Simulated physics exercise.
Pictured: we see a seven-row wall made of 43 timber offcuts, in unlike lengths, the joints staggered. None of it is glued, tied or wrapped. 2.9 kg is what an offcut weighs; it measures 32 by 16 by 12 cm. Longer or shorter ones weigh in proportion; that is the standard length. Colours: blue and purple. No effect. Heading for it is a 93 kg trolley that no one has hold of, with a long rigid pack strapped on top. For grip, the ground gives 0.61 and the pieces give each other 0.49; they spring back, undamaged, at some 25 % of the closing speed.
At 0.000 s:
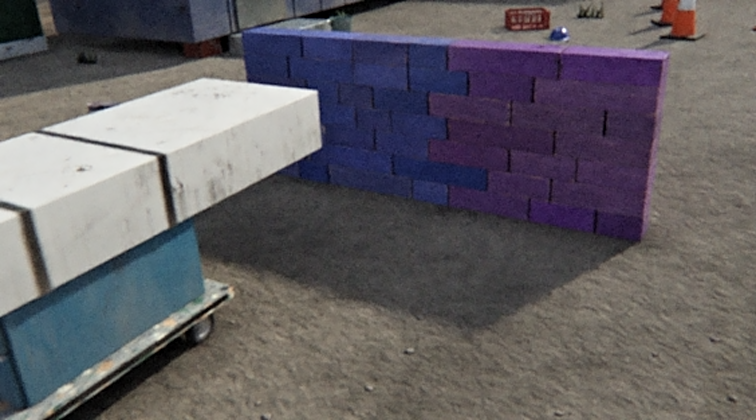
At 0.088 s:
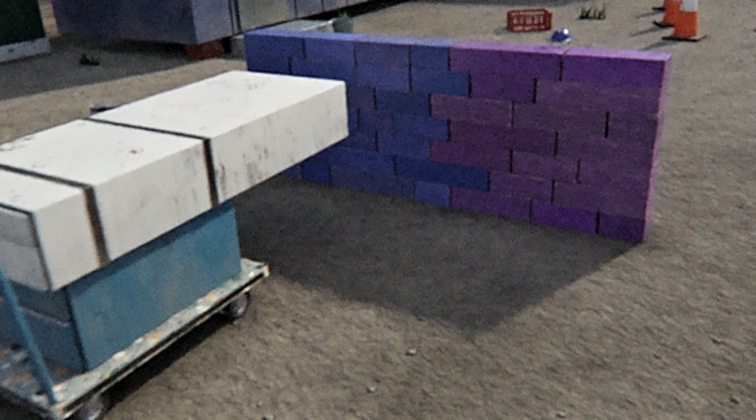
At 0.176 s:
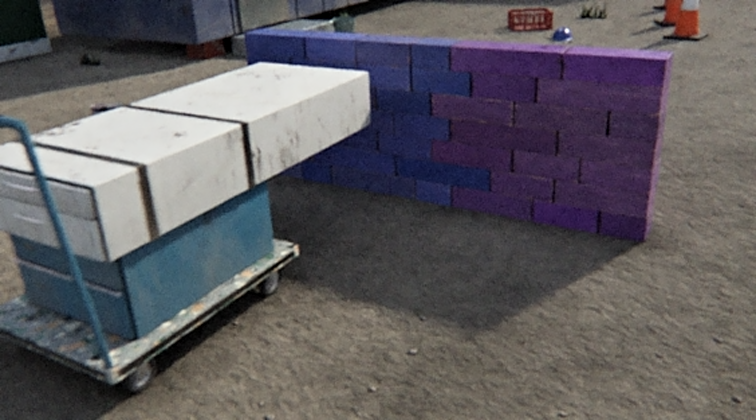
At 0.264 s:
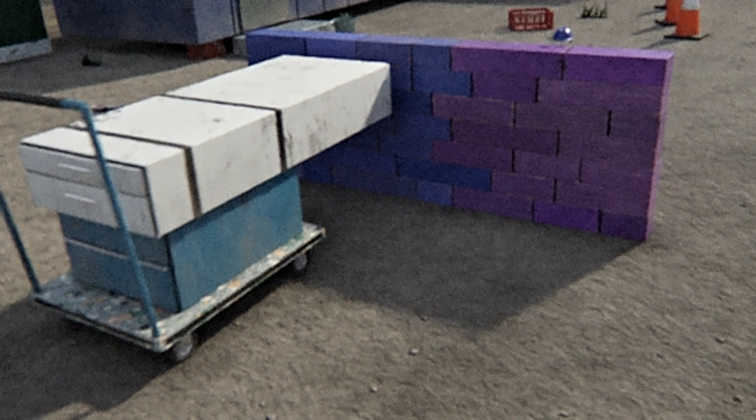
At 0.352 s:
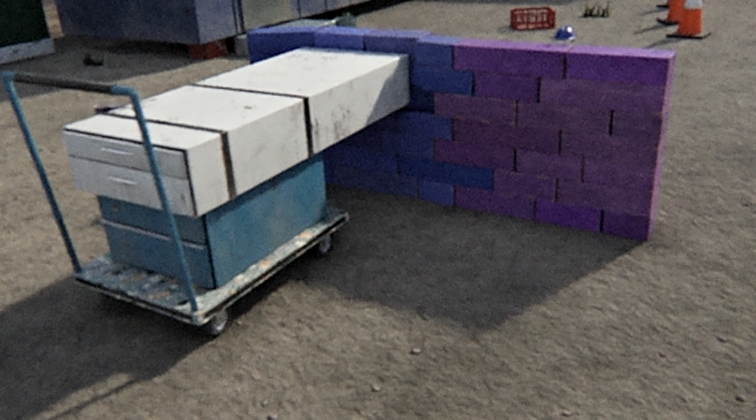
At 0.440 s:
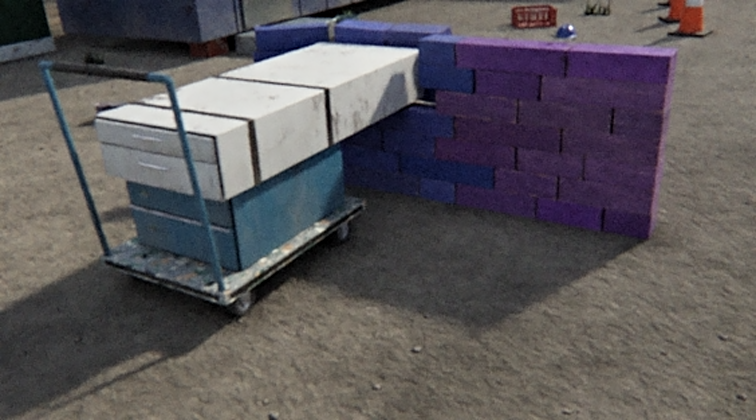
On gravelly ground, a trolley stacked with white and blue drawer units rolling up to a blue and purple block wall, pushing blue blocks back.
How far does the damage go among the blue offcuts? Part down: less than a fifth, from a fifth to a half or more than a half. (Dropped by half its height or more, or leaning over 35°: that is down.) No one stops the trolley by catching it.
Expect the fallen portion to be in the fifth-to-half range.
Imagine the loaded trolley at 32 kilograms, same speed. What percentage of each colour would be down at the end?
In that case purple comes to 0 and blue to 40 percent.
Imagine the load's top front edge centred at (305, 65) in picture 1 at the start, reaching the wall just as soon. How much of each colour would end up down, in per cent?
Result - purple: 10%; blue: 70%.
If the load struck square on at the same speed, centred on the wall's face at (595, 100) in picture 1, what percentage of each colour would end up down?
In that case purple 50, blue 0 per cent.
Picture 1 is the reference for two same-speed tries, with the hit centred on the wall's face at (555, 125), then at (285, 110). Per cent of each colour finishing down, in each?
First try then second: Purple 60 and 0, blue 10 and 50 per cent.
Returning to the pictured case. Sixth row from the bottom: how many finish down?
3.
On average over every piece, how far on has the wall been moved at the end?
30 cm or so.
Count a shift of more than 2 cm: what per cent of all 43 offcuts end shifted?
65 per cent.
After 0.56 s, load 40 cm past the wall's line, still rolling; 7 of the 26 blue offcuts down (7 of 43 in all colours); top blue offcut 18° from how it stood, 44 mm lower; top purple offcut 10 mm from its place.
After 0.78 s, load 73 cm past the wall's line, still rolling; 10 of the 26 blue offcuts down (10 of 43 in all colours); top blue offcut 63° from how it stood, 42 cm lower; top purple offcut 11 mm from its place.
After 0.98 s, load 91 cm past the wall's line, still rolling; 10 of the 26 blue offcuts down (10 of 43 in all colours); top blue offcut on its side; top purple offcut 31 mm from its place.
After 1.30 s, load 98 cm past the wall's line, still rolling; 10 of the 26 blue offcuts down (10 of 43 in all colours); top blue offcut on its side; top purple offcut 48 mm from its place.
In the end (2.3 s), load 97 cm past the wall's line, stopped; 10 of the 26 blue offcuts down (10 of 43 in all colours); top blue offcut upside down; top purple offcut 49 mm from its place. That is 38 per cent. From the last view, middles, top blue offcut near (337, 116), top purple offcut near (517, 54).
